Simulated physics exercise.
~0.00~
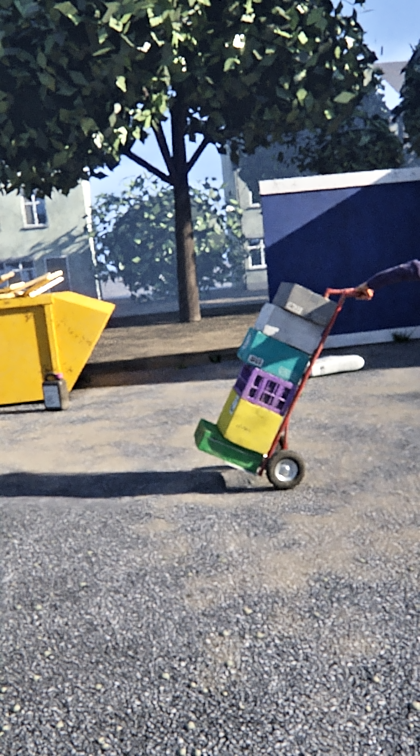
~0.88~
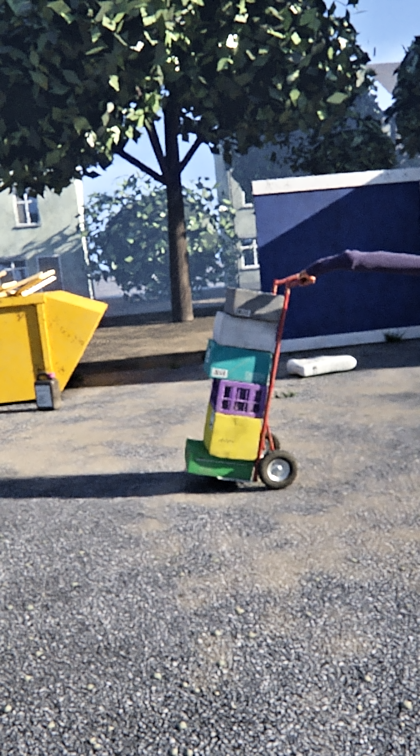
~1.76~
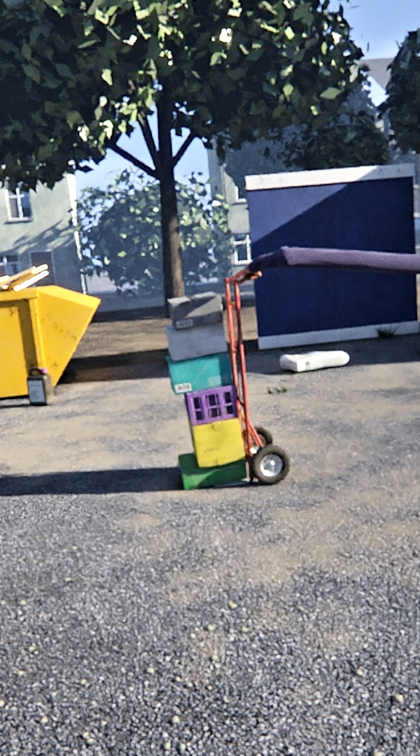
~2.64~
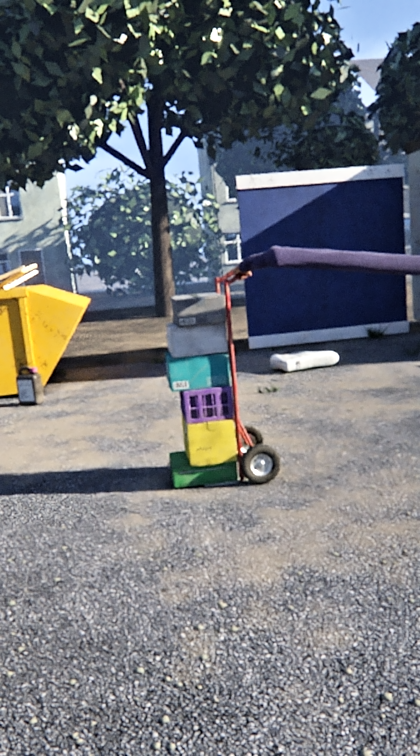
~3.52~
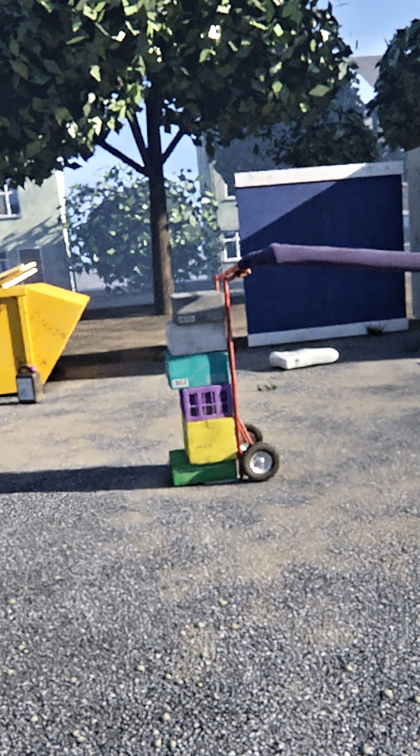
An arm tips a loaded hand truck upright, and its stacked boxes rock but stay on.
